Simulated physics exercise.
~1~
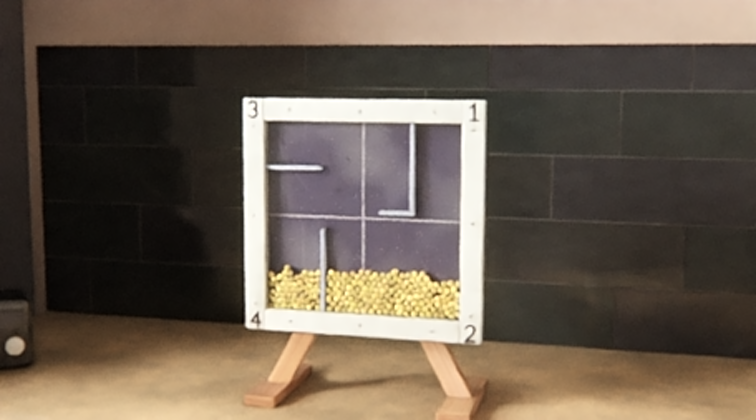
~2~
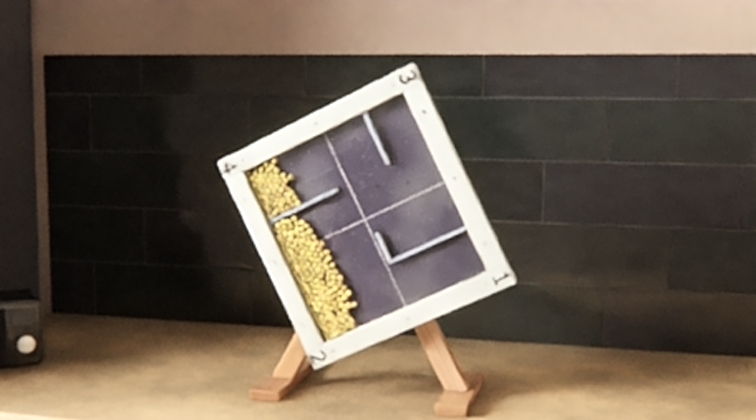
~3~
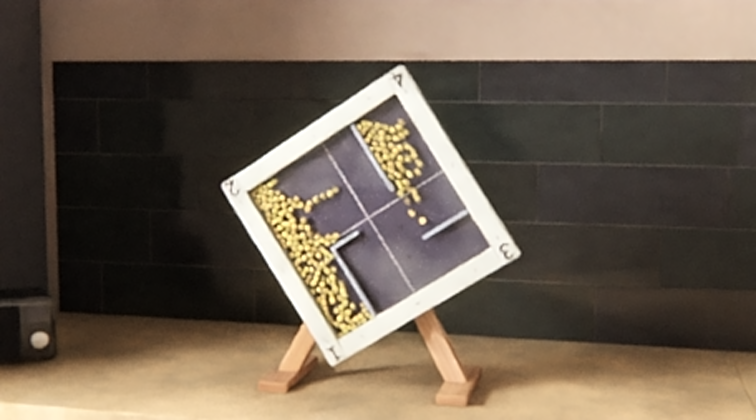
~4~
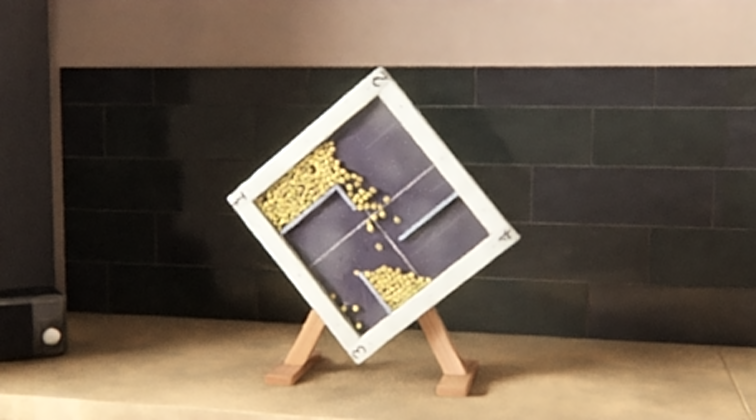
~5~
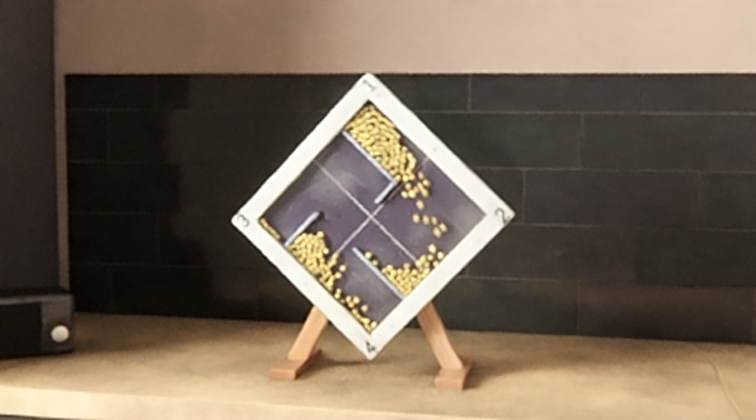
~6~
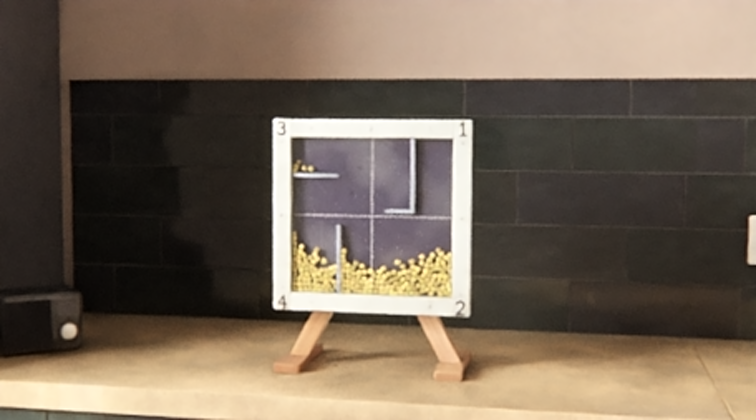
Yellow beans tumbling over inner ledges as a white-framed square case turns clockwise full circle, ending upright with most along the bottom.
